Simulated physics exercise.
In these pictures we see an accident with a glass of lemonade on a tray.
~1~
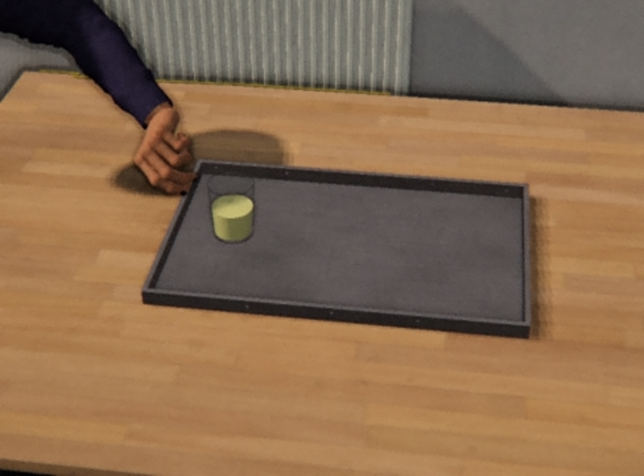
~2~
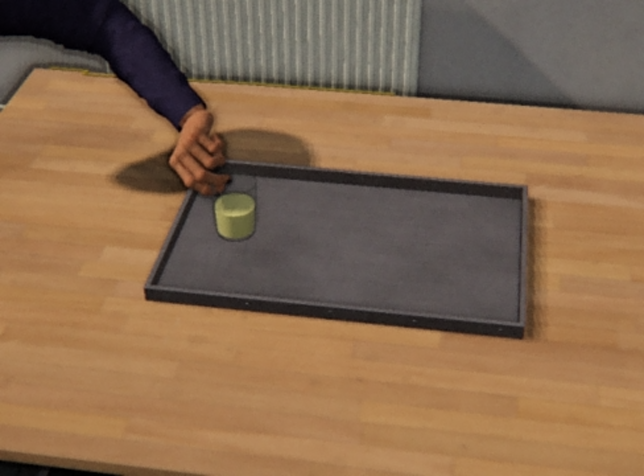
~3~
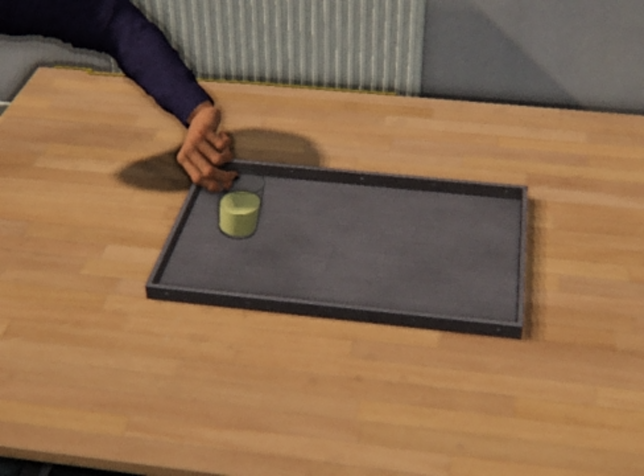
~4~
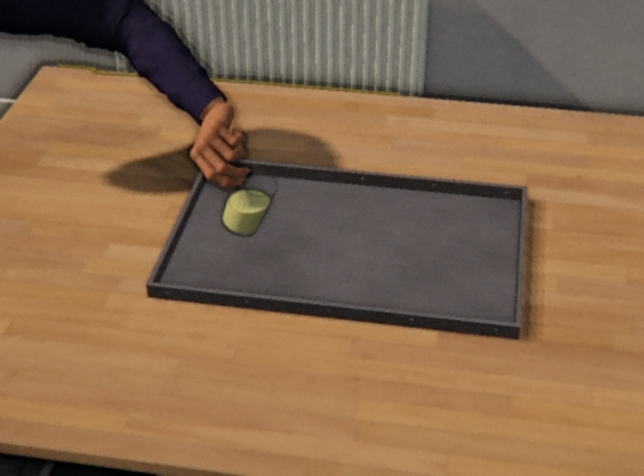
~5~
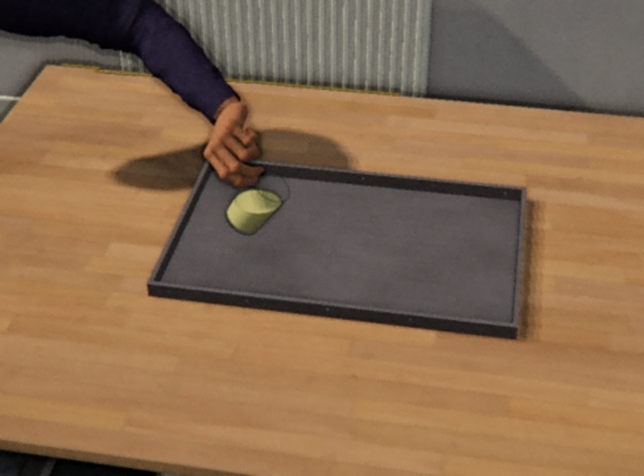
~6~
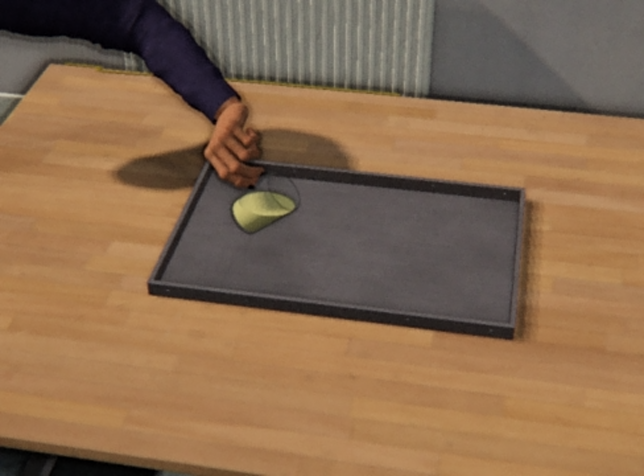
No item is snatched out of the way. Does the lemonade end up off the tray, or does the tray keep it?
It goes no further than the tray.
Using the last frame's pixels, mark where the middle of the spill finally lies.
Near (442, 258).
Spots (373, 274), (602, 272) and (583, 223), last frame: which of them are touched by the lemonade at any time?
Well, the first one is gotten to, the second one is left alone, and the last one is left alone.
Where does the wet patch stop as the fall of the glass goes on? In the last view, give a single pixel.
I'd put the tip of it near (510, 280) in the last view.
Shortly, the glass lies in the tray; the puddle covers about as much as a plate; none is outside.
Then, the puddle covers about as much as a tray; none is outside.
At the finish, the puddle covers about as much as a tray; none is outside.
